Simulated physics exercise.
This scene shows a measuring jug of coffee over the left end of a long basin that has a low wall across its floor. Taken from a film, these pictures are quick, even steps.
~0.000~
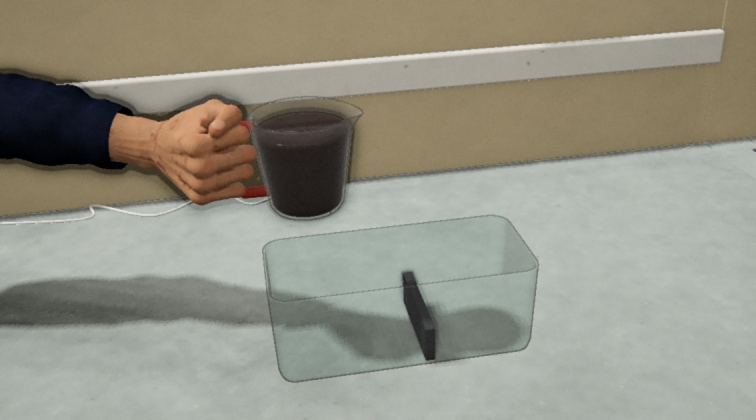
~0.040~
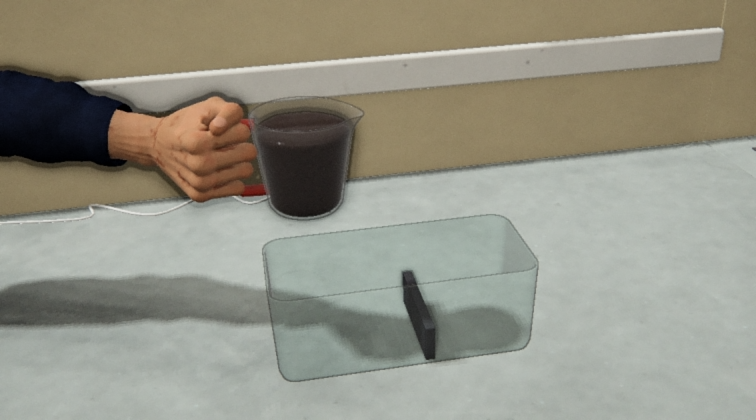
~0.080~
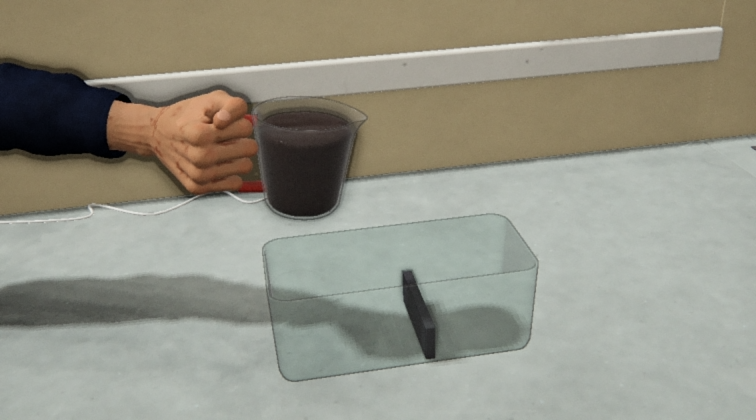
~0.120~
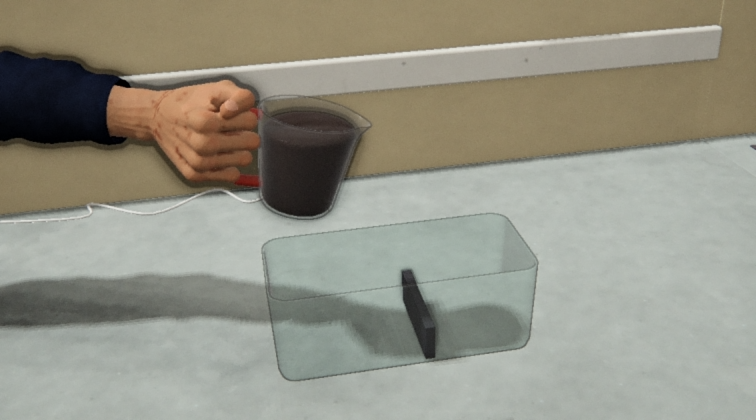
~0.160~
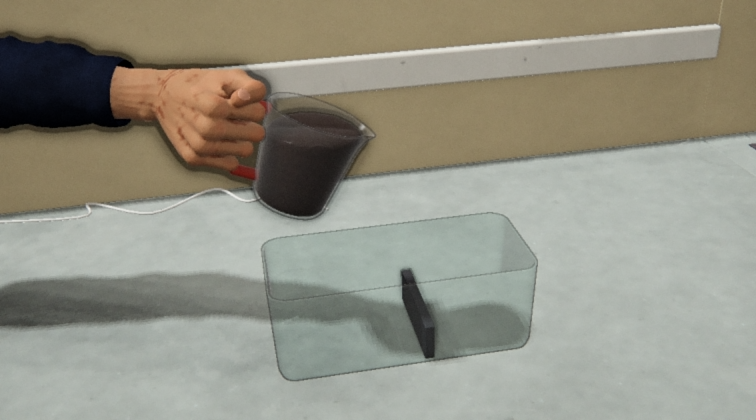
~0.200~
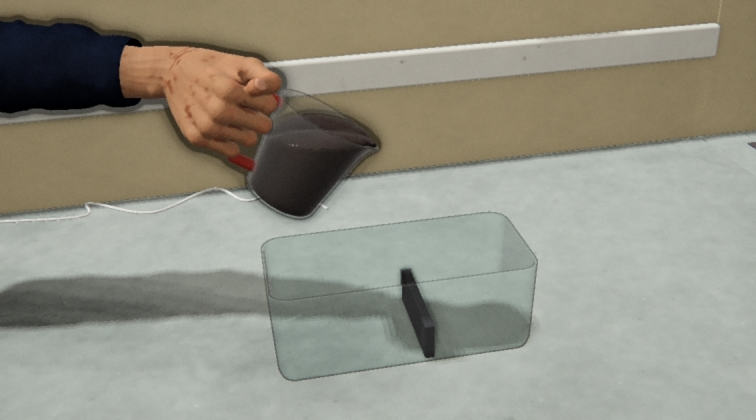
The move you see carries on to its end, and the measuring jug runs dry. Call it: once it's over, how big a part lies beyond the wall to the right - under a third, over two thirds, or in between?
In between.
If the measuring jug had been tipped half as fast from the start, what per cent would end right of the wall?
About 70 %.
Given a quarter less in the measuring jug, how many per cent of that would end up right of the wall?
Around 40 percent, more or less.
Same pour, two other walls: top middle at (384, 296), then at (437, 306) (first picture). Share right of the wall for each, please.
95 %, then 20 %.
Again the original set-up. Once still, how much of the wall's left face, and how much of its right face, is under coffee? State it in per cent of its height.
Left: 20 %. Right: 50 %.
A moment on, the measuring jug is tipped on its side and 48 per cent is still to pour, 4 is left of the wall and 20 right of it.
Next, the measuring jug is tipped on its side and 12 per cent is still to pour, 28 is left of the wall and 44 right of it.
Then the measuring jug is tipped on its side and 2 per cent is still to pour, 37 is left of the wall and 56 right of it.
Later the measuring jug is tipped on its side and 0 per cent is still to pour, 41 is left of the wall and 56 right of it.
Finally, 42 per cent lies left of the wall, 56 right of it and 2 outside.
